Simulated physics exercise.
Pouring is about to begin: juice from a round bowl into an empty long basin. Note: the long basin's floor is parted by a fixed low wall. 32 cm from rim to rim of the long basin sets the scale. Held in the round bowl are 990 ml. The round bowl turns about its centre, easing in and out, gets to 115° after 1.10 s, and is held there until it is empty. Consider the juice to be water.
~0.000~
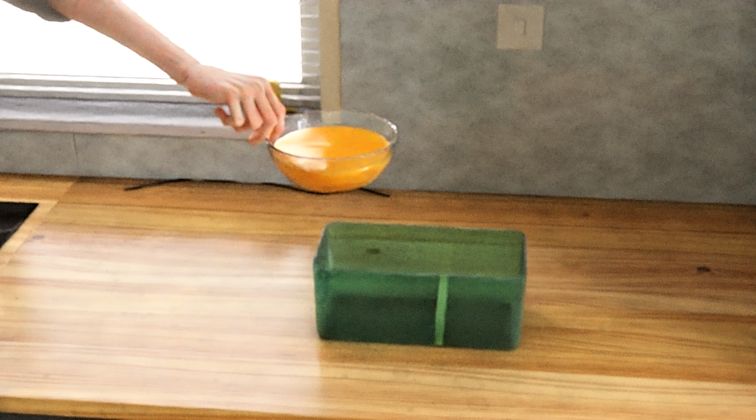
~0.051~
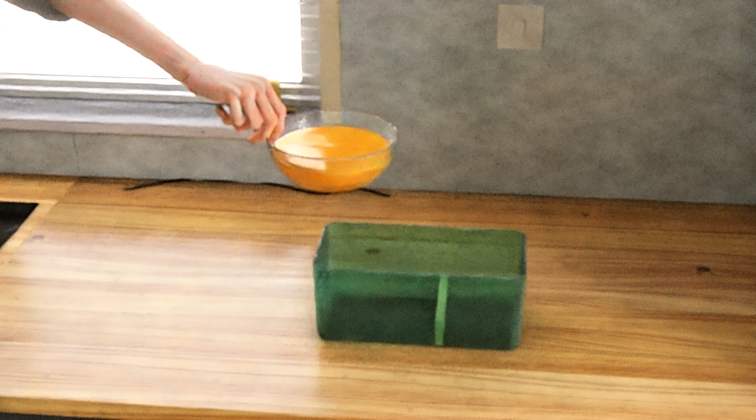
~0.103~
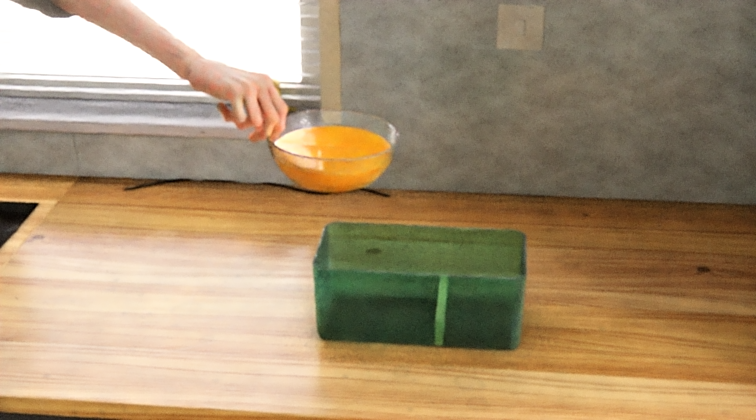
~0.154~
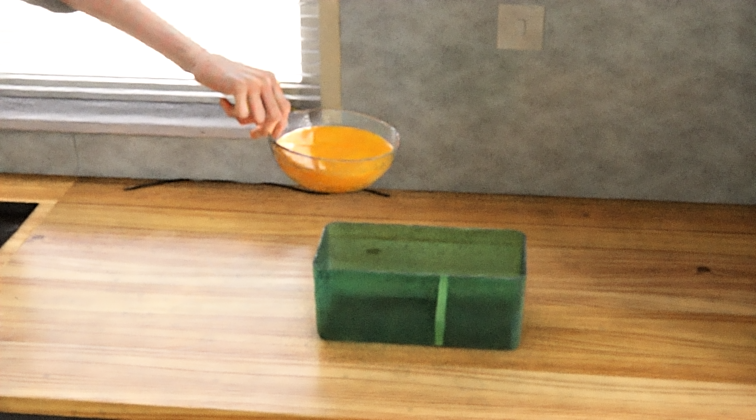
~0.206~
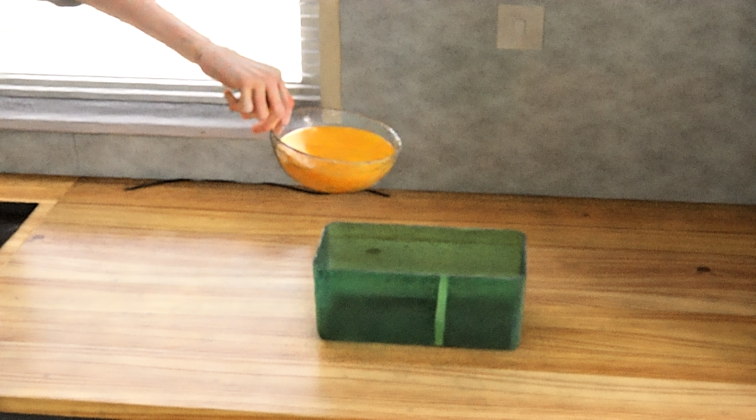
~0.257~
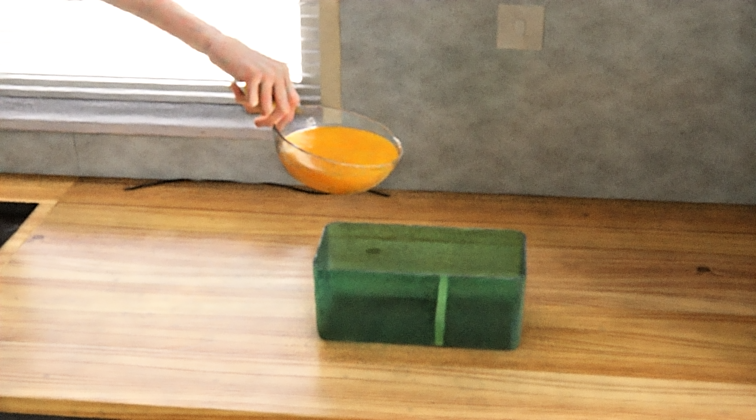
A hand reaches in from the upper left, holding a clear round bowl of orange juice above a wooden counter, seen from slightly above by a still camera. Below it sits a long green see-through basin, with a bright window behind the arm and a grey wall with a pale switch. The hand rises slightly and gradually tilts the bowl a little to the right, the juice shifting inside.
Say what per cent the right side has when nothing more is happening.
It has about 36 per cent.
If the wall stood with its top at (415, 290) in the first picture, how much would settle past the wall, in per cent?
With the wall placed like that, close to 70 per cent.
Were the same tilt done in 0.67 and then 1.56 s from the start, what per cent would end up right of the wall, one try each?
I'd expect close to 30 per cent and then close to 45 per cent.
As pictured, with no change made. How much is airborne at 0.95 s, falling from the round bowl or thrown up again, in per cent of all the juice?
Something like 2 per cent of the total.
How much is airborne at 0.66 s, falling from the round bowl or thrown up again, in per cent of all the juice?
Estimate: About 40 % of all of it.
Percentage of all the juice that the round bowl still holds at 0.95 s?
Roughly 0 percent remains.
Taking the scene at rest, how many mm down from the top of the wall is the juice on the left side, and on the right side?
Left side: Around 20 mm. Right side: Around 20 mm.
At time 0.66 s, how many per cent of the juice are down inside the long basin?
Close to 34 in a hundred.
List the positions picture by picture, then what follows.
In the first picture, it leans 0°; its right rim is at (397, 137); the juice meets the walls at (274, 144) and (393, 149); the long basin's rim runs from (319, 245) to (525, 255); the wall's top is at (442, 298).
In the second picture, it leans 1°; its right rim is at (398, 138); the juice meets the walls at (274, 143) and (393, 149).
In the third picture, it leans 2°; its right rim is at (398, 140); the juice meets the walls at (275, 142) and (393, 150).
In the fourth picture, it leans 5°; its right rim is at (399, 143); the juice meets the walls at (275, 142) and (394, 152).
In the fifth picture, it leans 10°; its right rim is at (400, 148); the juice meets the walls at (278, 141) and (396, 153).
In the sixth picture, it leans 15°; its right rim is at (401, 154); the juice meets the walls at (280, 142) and (398, 153).
By 0.66 s the tilt is 75° and 27 per cent is still to pour, 13 is left of the wall and 21 right of it.
By 0.95 s the tilt is 110° and 0 per cent is still to pour, 61 is left of the wall and 36 right of it.
By 1.26 s the tilt is 115° and 0 per cent is still to pour, 62 is left of the wall and 36 right of it.
By 1.60 s the tilt is 115° and 0 per cent is still to pour, 62 is left of the wall and 36 right of it.
At rest 62 per cent lies left of the wall, 36 right of it and 2 outside.
